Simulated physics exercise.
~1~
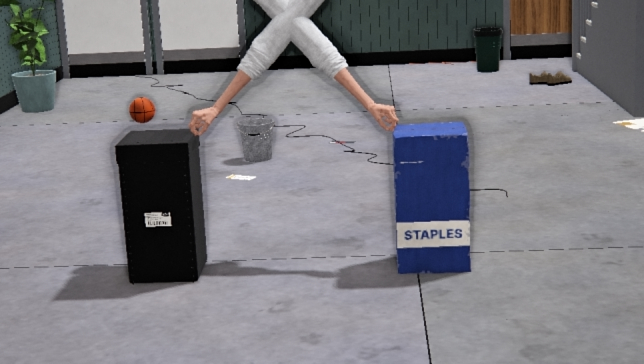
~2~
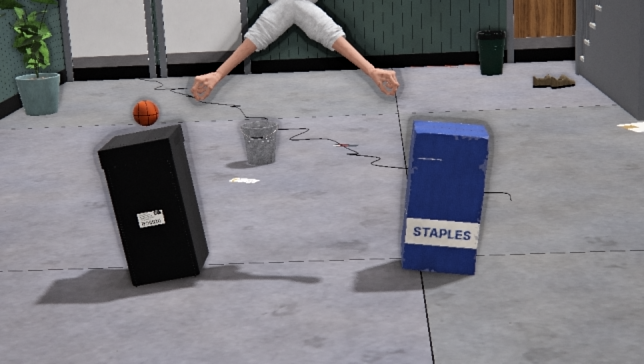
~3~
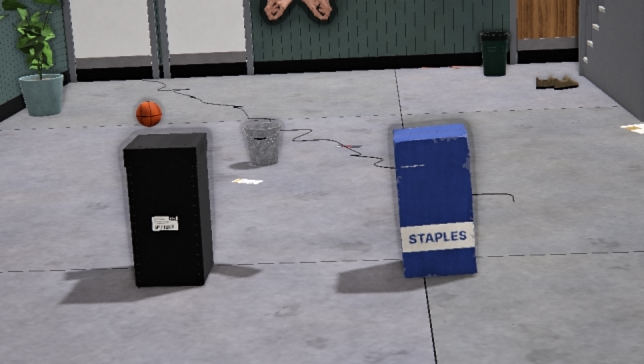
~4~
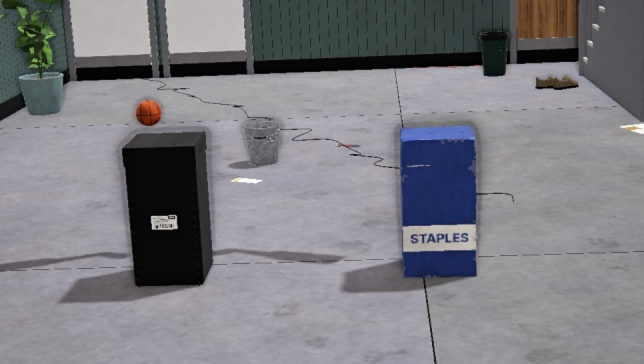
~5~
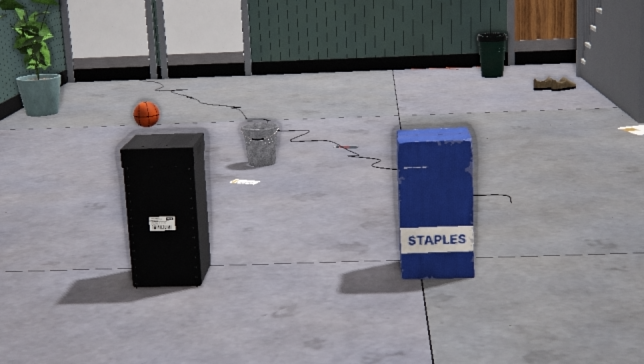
A black box and a blue box labelled Staples tipped a little under two hands pushing near their tops, then rocked back once the hands let go and drew away, and both ended standing upright on the grey floor.
